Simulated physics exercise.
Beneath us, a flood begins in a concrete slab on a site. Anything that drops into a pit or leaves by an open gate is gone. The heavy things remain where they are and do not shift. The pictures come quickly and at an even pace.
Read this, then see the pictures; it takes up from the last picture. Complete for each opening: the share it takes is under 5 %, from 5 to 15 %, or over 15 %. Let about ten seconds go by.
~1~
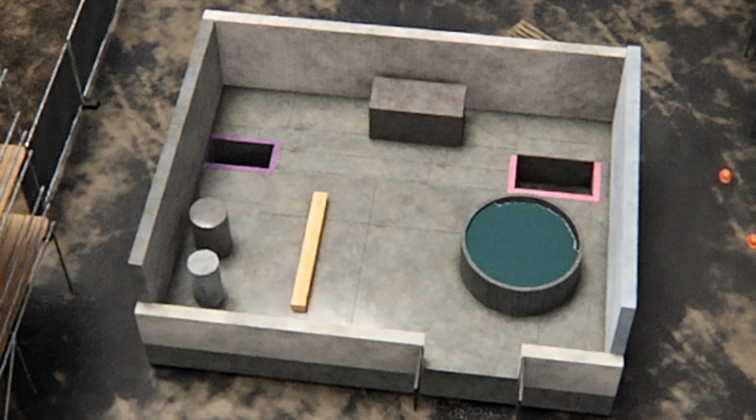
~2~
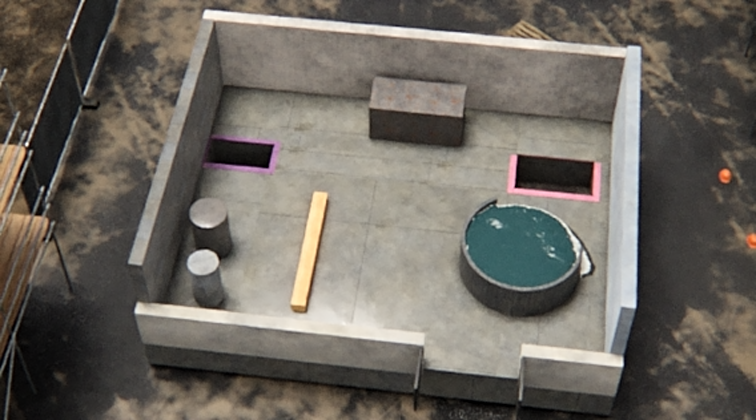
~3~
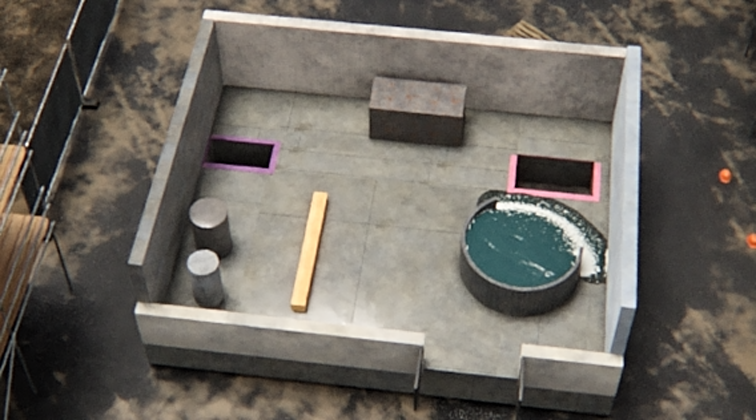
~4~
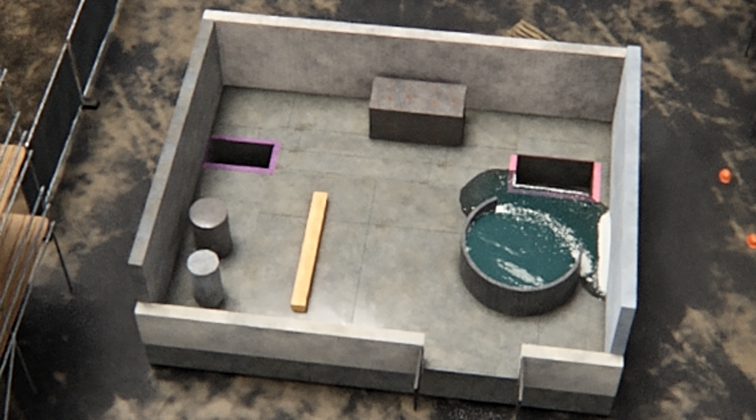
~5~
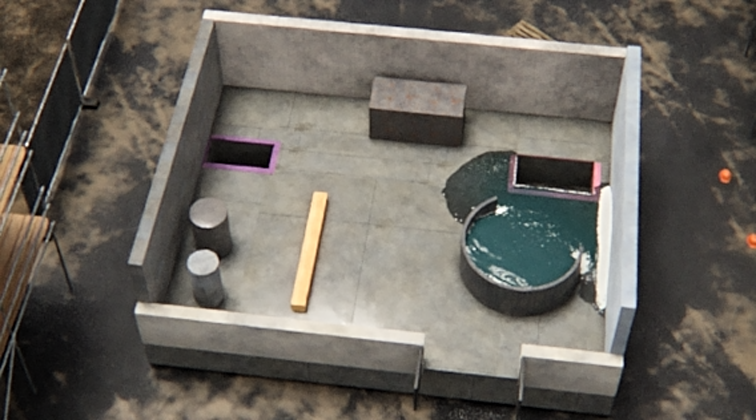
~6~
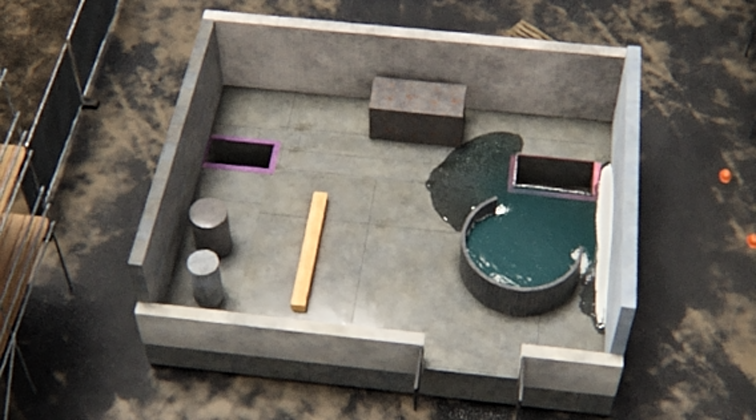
The share the gate takes is under 5 %; the share the pink pit takes is over 15 %; the share the purple pit takes is under 5 %.
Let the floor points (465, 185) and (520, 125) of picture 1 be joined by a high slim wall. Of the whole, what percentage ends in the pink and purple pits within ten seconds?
Approximate split, pink: 75 in a hundred; purple: 0 in a hundred.
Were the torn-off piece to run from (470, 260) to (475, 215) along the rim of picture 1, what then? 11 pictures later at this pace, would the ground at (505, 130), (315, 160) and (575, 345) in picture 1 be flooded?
First point spared, second point swamped, third point spared.
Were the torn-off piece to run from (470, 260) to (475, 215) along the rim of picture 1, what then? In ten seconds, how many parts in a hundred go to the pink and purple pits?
Per cent: Pink 2, purple 25.
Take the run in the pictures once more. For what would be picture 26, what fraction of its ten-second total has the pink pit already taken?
Share by then: 75 in a hundred.
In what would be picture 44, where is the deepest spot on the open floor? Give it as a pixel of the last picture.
Somewhere close to (584, 374).
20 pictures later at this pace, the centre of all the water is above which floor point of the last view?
Close to (521, 231).
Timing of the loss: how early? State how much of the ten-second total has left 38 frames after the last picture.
Some 90 per cent.
A moment on, water covers 20 % of the floor; the gate 0 %, the pink pit 22 %, the purple pit 0 %.
Next, water covers 25 % of the floor; the gate 0 %, the pink pit 39 %, the purple pit 0 %.
Then, water covers 30 % of the floor; the gate 0 %, the pink pit 54 %, the purple pit 0 %.
Later, water covers 45 % of the floor; the gate 1 %, the pink pit 65 %, the purple pit 0 %.
In the end, water covers 40 % of the floor; the gate 2 %, the pink pit 70 %, the purple pit 1 %.
